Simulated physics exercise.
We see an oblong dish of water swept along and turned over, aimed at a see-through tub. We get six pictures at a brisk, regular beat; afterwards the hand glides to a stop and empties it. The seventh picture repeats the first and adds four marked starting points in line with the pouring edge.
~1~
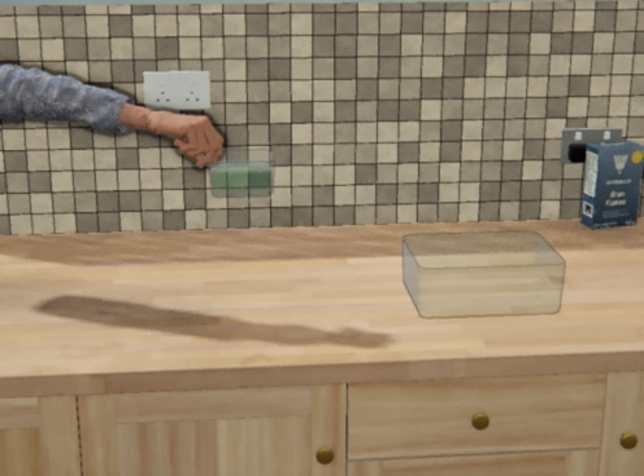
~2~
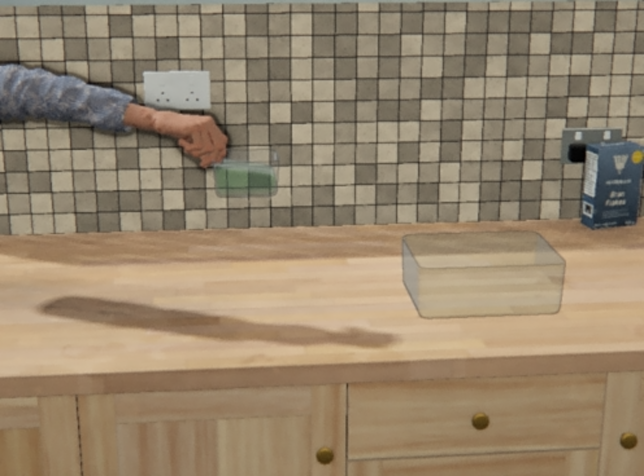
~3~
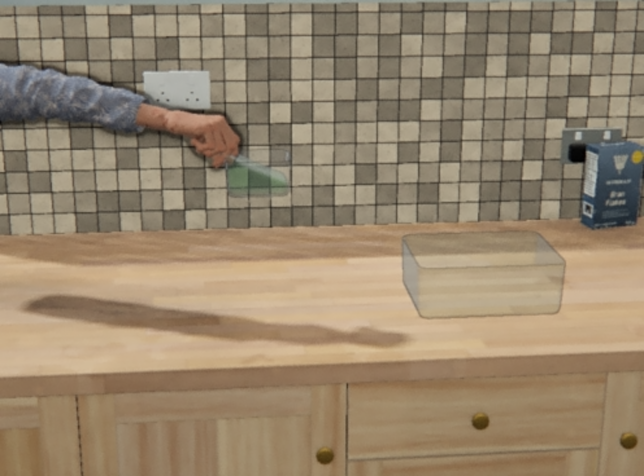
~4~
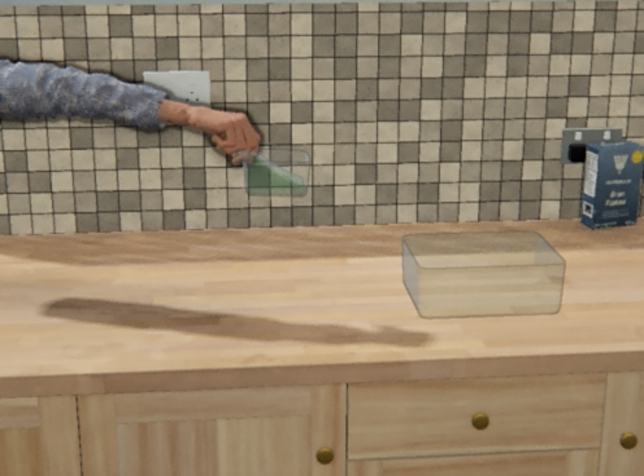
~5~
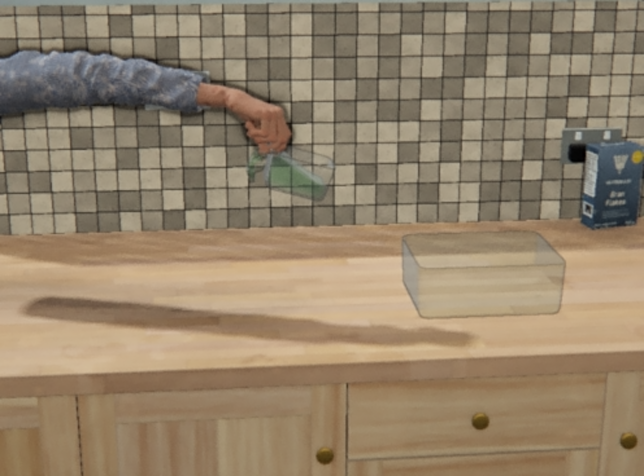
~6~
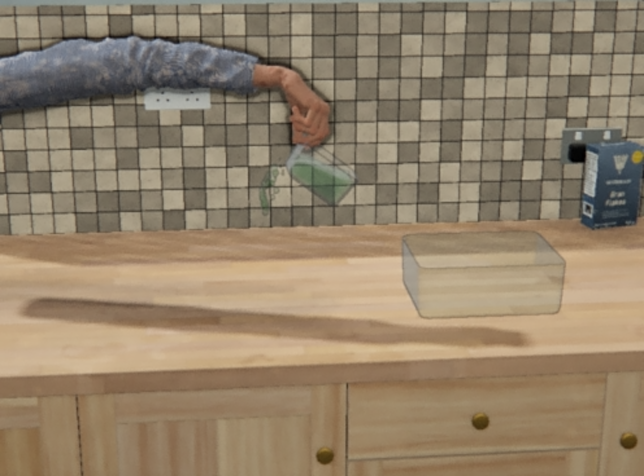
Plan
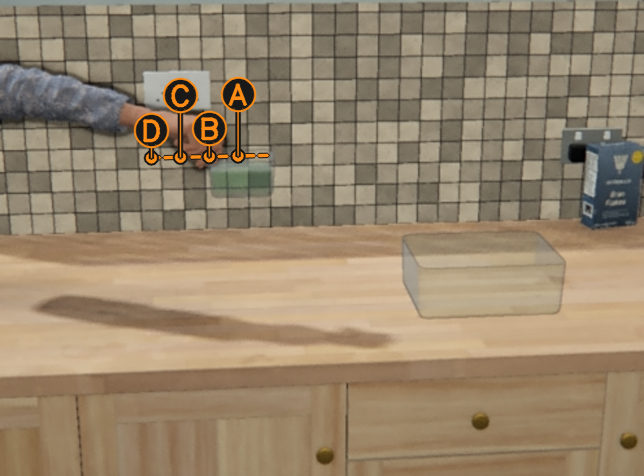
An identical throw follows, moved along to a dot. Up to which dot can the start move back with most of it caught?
Dot A.
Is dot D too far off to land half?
Yes, that goes wrong.
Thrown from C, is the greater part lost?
Yes, it does.
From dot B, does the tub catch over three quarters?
No, it does not.
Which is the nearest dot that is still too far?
That is dot B.
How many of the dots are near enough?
One.
In orange, A at (238, 156); B at (209, 156); C at (180, 157); D at (151, 158).
With A, about 66 % lands in the tub, 23 % falls short and 10 % goes beside or beyond.
With B, about 34 % lands in the tub, 59 % falls short and 7 % goes beside or beyond.
With C, about 0 % lands in the tub, 96 % falls short and 4 % goes beside or beyond.
With D, about 0 % lands in the tub, 100 % falls short.
